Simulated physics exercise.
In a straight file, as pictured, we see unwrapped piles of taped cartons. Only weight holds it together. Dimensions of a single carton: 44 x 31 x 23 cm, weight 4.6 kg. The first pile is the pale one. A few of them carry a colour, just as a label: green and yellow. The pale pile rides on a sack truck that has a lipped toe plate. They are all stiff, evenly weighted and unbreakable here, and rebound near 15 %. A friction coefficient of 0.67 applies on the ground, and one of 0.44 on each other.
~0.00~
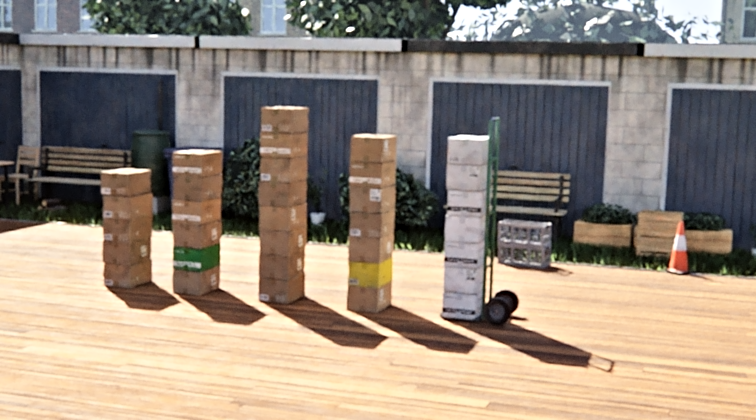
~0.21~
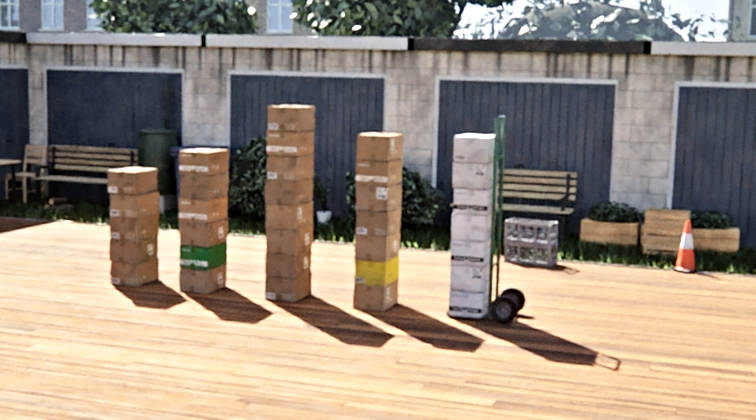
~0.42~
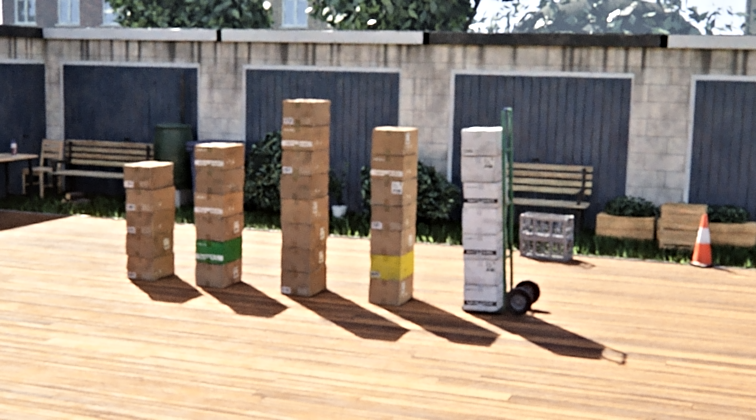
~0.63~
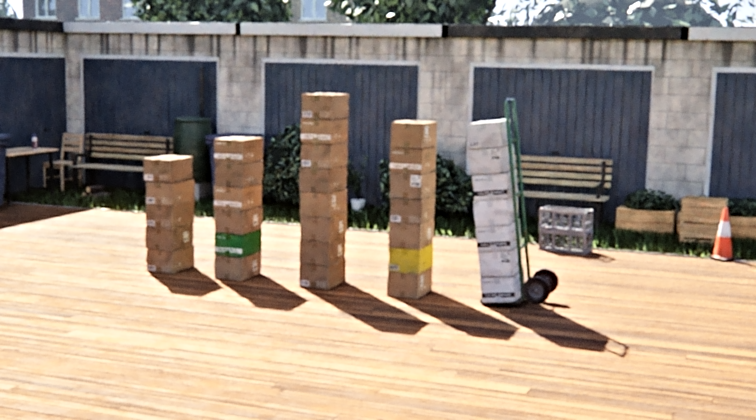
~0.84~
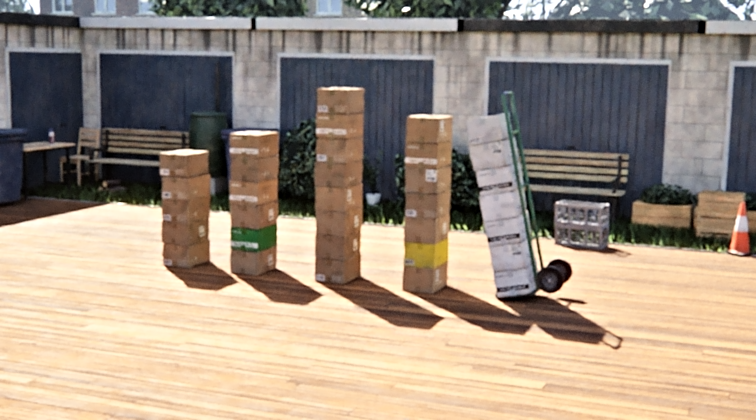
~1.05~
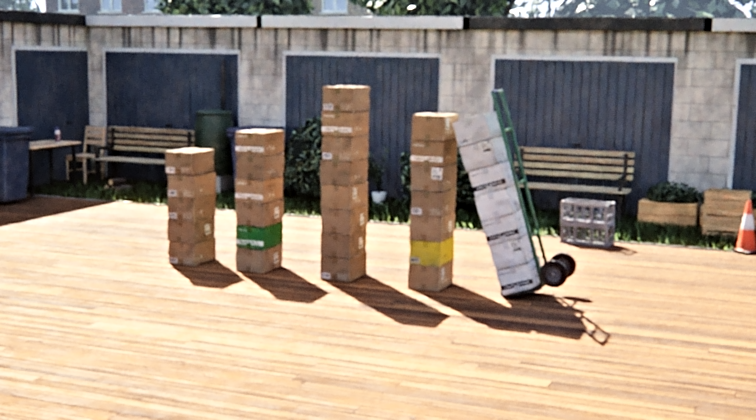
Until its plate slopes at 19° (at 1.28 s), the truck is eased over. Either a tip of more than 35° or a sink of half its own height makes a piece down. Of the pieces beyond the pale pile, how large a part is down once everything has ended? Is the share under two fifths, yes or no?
No, it is over two fifths.
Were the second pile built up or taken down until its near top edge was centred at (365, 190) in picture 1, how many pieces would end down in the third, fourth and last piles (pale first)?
Pile by pile that makes third 8, fourth 6, last 5.
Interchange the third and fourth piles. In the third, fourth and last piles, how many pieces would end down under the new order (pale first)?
Third 5, fourth 8, last 5.
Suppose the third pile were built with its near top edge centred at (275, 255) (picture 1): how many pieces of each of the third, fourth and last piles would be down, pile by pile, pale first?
Pile by pile that makes third 1, fourth 6, last 5.
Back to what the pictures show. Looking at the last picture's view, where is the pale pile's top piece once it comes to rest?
The top pale piece ends up roughly at (355, 224).
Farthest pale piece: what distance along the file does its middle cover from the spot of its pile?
Distance: Near 170 cm.
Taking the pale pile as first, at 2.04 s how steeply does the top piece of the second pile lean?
20°.
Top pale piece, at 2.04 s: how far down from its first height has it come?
30 cm lower.
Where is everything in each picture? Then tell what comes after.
In the first picture (pixels give the middle of a visible side; the camera pans a little), truck frame (490, 161) 0° forward; green carton (186, 260); yellow carton (363, 275); none of the others has stirred.
Truck frame (496, 159) 0° forward; yellow carton (370, 273), in the second picture.
Truck frame (504, 151) 3° forward; green carton (209, 252), in the third picture.
Truck frame (510, 141) 7° forward, top of the pale pile leaning 7°; green carton (228, 245); none of the others has stirred, in the fourth picture.
Truck frame (510, 134) 13° forward, top of the pale pile leaning 13°; green carton (244, 240); none of the others has stirred, in the fifth picture.
Truck frame (503, 131) 17° forward, top of the pale pile leaning 19°; green carton (249, 238); yellow carton (424, 253); none of the others has stirred, in the sixth picture.
After 2.04 s, 7 of the pale pile down; none of the 26 other cartons down, 10 disturbed; yellow carton 24° from how it stood.
After 2.72 s, 7 of the pale pile down; 11 of the 26 other cartons down; yellow carton 52° from how it stood, 15 cm lower; green carton 5° from how it stood.
After 3.52 s, 7 of the pale pile down; 25 of the 26 other cartons down; yellow carton 51° from how it stood, 15 cm lower; green carton 39° from how it stood, 16 cm lower.
In the end (5.0 s), 7 of the pale pile down; 25 of the 26 other cartons down; yellow carton 51° from how it stood, 15 cm lower; green carton 39° from how it stood, 16 cm lower. That is 96 per cent. From the last view, middles, yellow carton near (388, 261), green carton near (218, 246).
